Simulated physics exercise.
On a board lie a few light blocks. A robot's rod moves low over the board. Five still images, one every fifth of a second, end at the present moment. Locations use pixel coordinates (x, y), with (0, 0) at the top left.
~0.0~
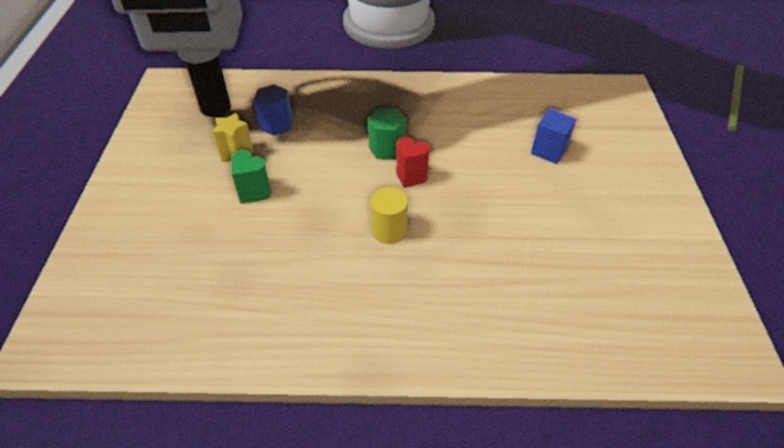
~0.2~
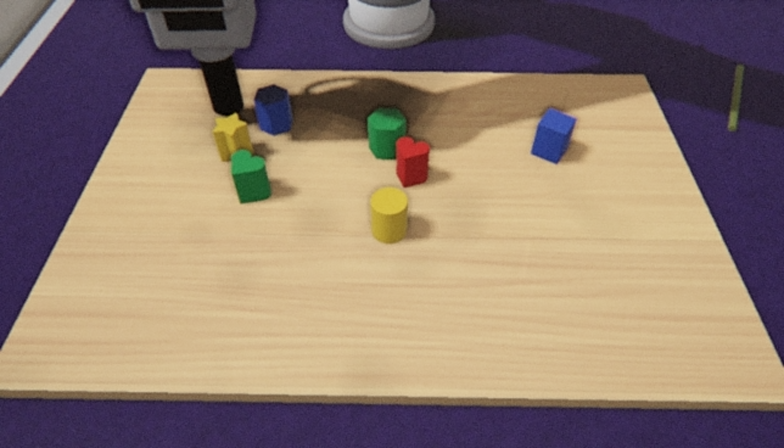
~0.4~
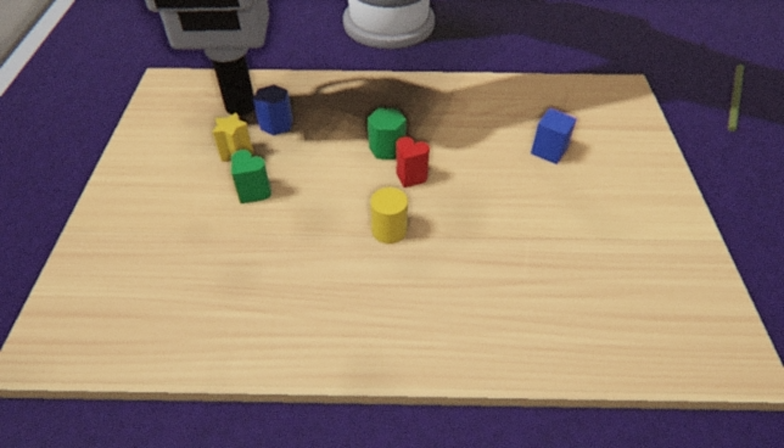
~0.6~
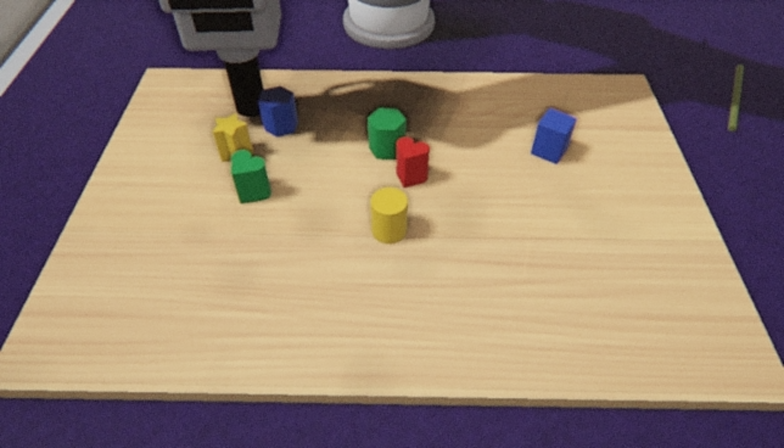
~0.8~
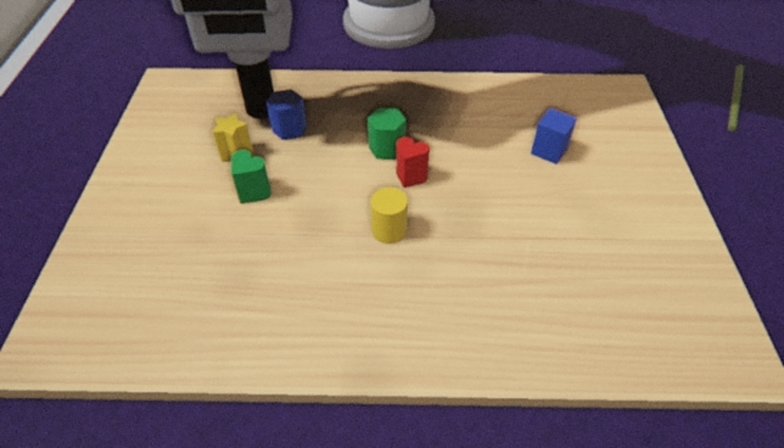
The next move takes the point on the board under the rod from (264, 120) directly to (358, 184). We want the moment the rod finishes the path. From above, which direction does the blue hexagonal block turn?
Twists anticlockwise.
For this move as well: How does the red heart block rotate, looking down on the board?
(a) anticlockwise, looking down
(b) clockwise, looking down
Letter b.
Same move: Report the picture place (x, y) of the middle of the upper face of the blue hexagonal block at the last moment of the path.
It should be at (386, 141) by then.
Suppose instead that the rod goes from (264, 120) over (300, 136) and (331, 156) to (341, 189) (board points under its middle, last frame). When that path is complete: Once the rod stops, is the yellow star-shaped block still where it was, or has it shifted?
Here's my answer: The yellow star-shaped block remains in position.
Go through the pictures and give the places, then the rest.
The first picture shows tip of the rod at (216, 108), middles of tops, yellow star-shaped block at (229, 124), blue hexagonal block at (271, 94), green hexagonal block at (387, 118), red heart block at (412, 147).
The second picture shows rod at (229, 107), nothing pushed.
The third picture shows rod at (241, 107), nothing pushed.
The fourth picture shows rod at (252, 108), blue hexagonal block at (276, 96).
The fifth picture shows rod at (262, 110), yellow star-shaped block at (229, 124), blue hexagonal block at (285, 99), green hexagonal block at (387, 118), red heart block at (412, 147).
The first path, step by step. One third of the way, rod at (291, 130); blue hexagonal block at (319, 117), turned 15° anticlockwise.
Two thirds of the way, rod at (324, 151); blue hexagonal block at (358, 131), turned 50° anticlockwise.
At the end, rod at (357, 173); yellow star-shaped block unmoved; blue hexagonal block at (386, 141), turned 110° anticlockwise; green hexagonal block at (394, 117), turned 30° anticlockwise; red heart block at (419, 147), turned 20° clockwise.
